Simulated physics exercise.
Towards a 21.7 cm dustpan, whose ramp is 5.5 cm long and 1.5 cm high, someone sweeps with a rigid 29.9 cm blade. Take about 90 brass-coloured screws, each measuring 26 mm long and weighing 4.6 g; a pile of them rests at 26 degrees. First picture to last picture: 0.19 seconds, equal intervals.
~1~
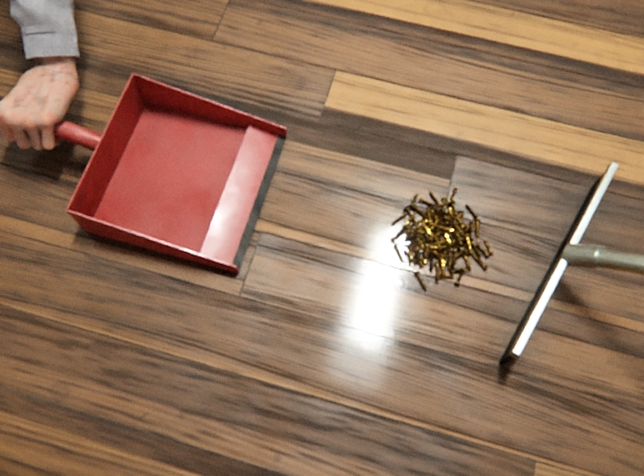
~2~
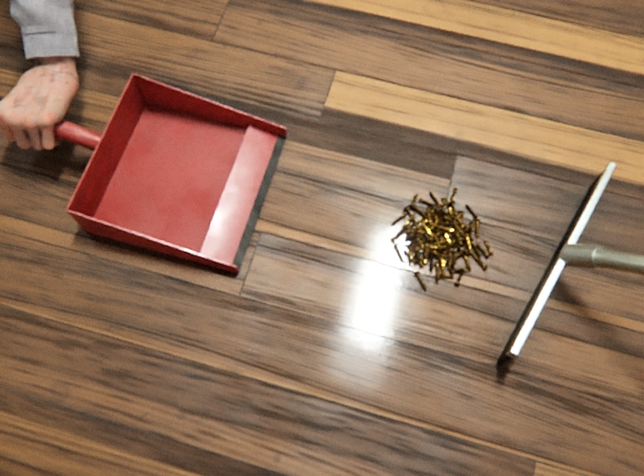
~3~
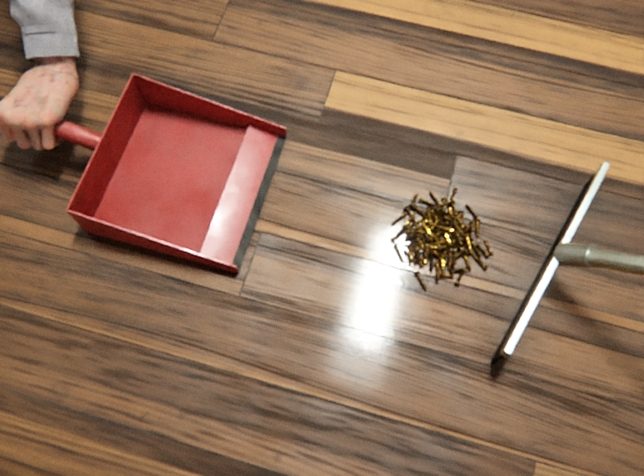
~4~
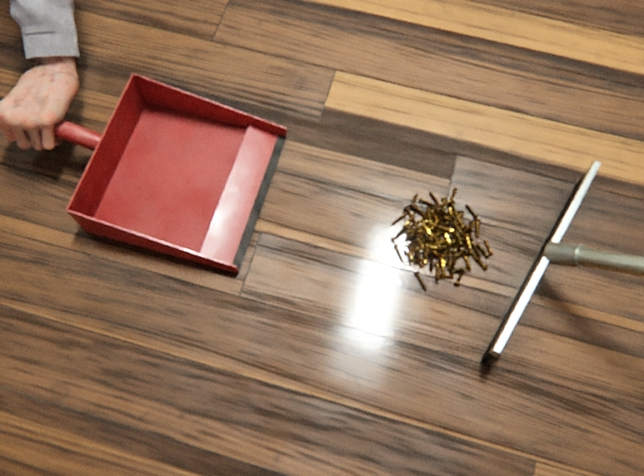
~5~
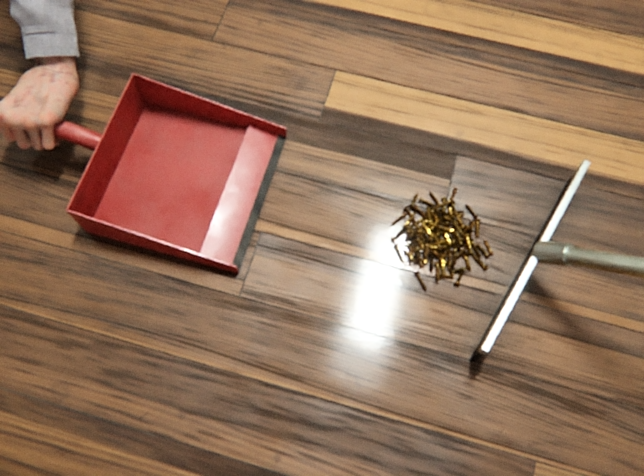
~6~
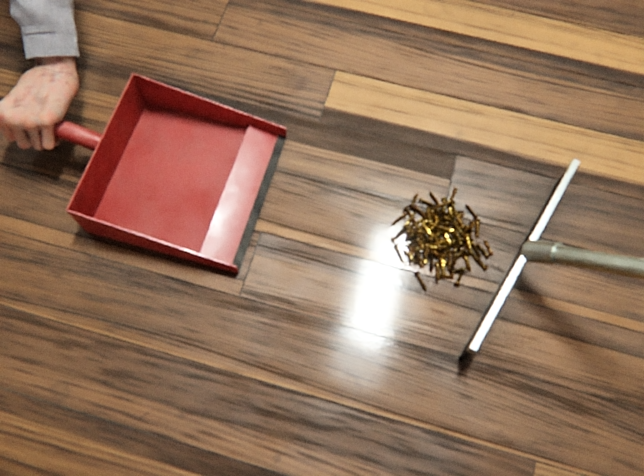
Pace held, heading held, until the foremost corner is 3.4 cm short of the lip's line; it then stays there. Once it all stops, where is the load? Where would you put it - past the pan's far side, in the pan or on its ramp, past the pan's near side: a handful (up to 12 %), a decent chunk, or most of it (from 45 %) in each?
I'd say far side: A handful, pan: A handful, near side: A handful.
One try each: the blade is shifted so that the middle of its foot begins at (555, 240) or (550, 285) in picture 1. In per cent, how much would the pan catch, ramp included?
The two tries give some 0 % and some 0 %.
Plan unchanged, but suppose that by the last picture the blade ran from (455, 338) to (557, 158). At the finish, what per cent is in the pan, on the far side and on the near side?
That ends as pan 0, far 10, and near 0.
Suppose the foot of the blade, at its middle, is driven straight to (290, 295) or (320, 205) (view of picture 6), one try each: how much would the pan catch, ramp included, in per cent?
Close to 0 and 0 in a hundred, in that order.
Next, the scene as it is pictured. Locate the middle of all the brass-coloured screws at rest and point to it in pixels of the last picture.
In the last view, approximately (311, 201).
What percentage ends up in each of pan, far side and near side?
Far: 5; pan: 0; near: 0 (percent).
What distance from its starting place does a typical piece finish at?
About 20 cm.
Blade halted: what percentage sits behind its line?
I'd put it near 0 in a hundred.
Then, 0.37 s after the last picture, middle of the blade 22 cm from the lip; 0 % over the lip, far side 0 %, near side 0 %.
Then, 0.61 s after the last picture, middle of the blade 13 cm from the lip; 0 % over the lip, far side 0 %, near side 0 %.
Then, 0.97 s after the last picture, middle of the blade 8 cm from the lip; 0 % over the lip, far side 5 %, near side 0 %.
In the end, far side 5 %, pan 0 %, near side 0 %, in front of the lip or behind the blade 95 %.
